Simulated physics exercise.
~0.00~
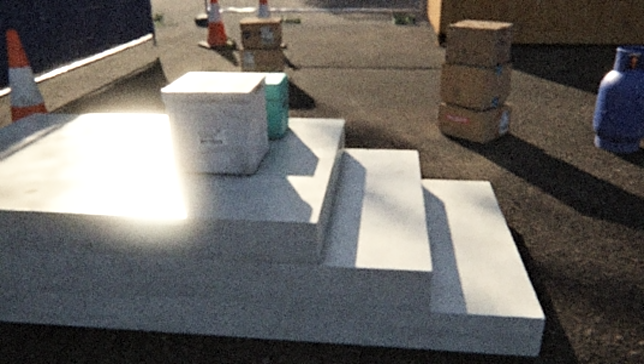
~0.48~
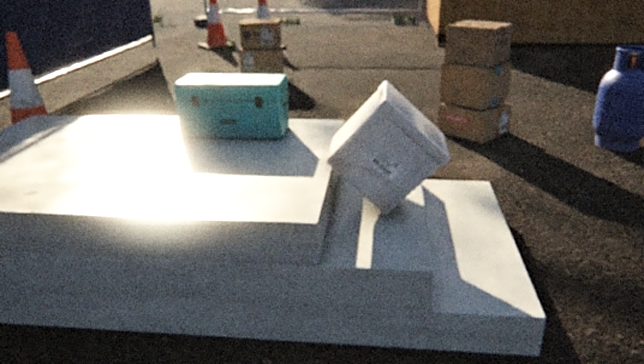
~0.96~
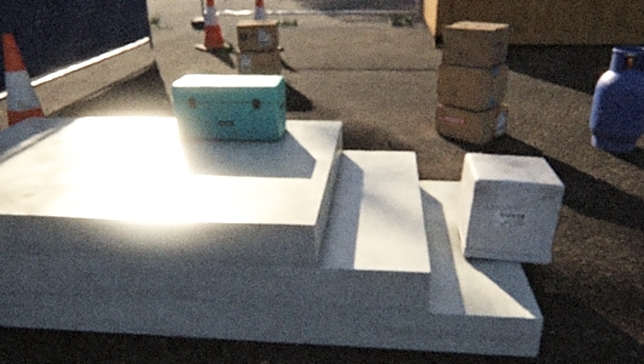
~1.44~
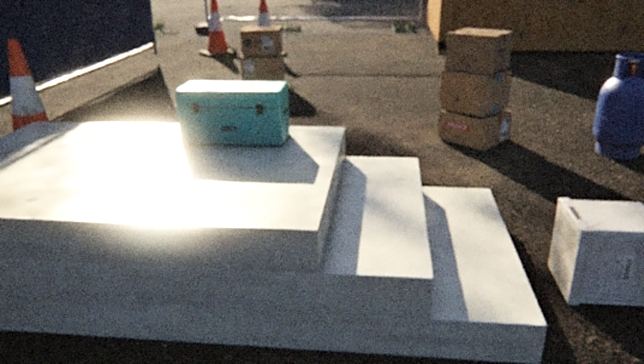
White tote tumbling rightwards down pale steps past a turquoise toolbox that stays on top, ending on the ground at the bottom.
